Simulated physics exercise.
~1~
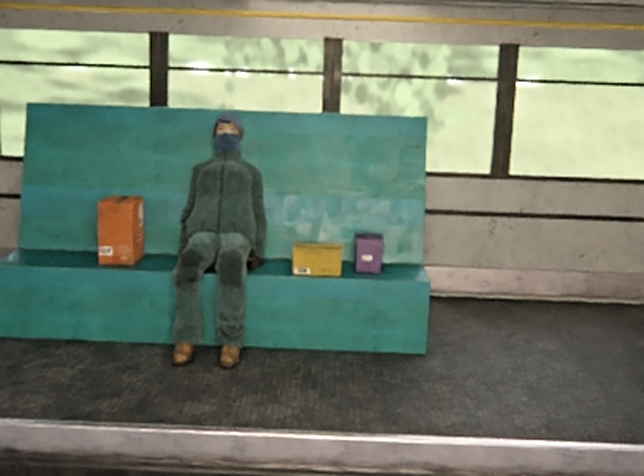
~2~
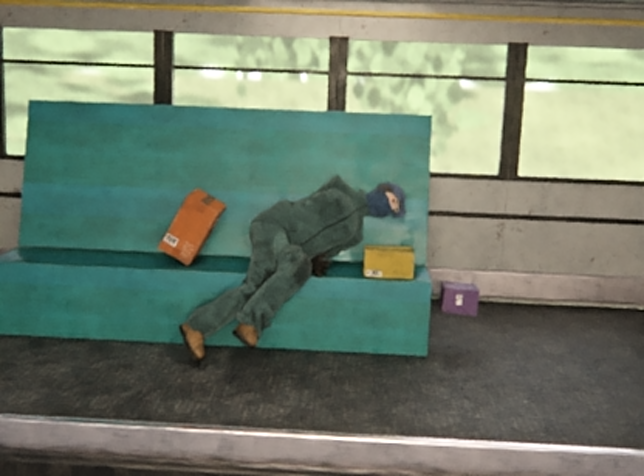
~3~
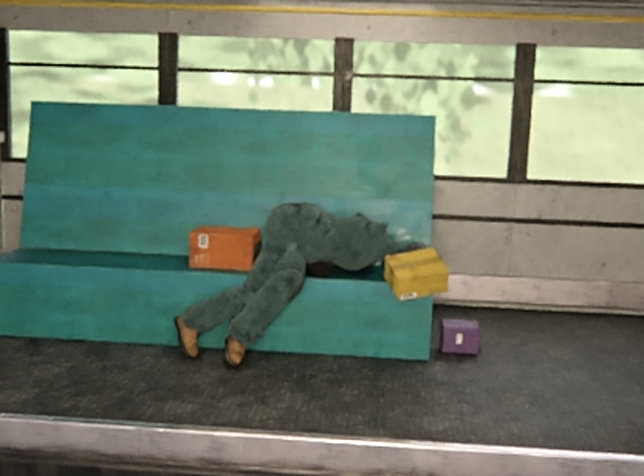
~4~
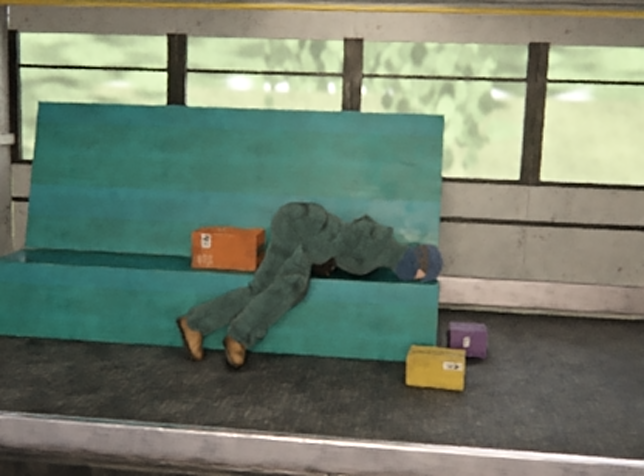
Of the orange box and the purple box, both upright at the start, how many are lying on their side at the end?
Two of them are. The orange box lies on its side on the seat, and the purple one lies on its side on the floor.
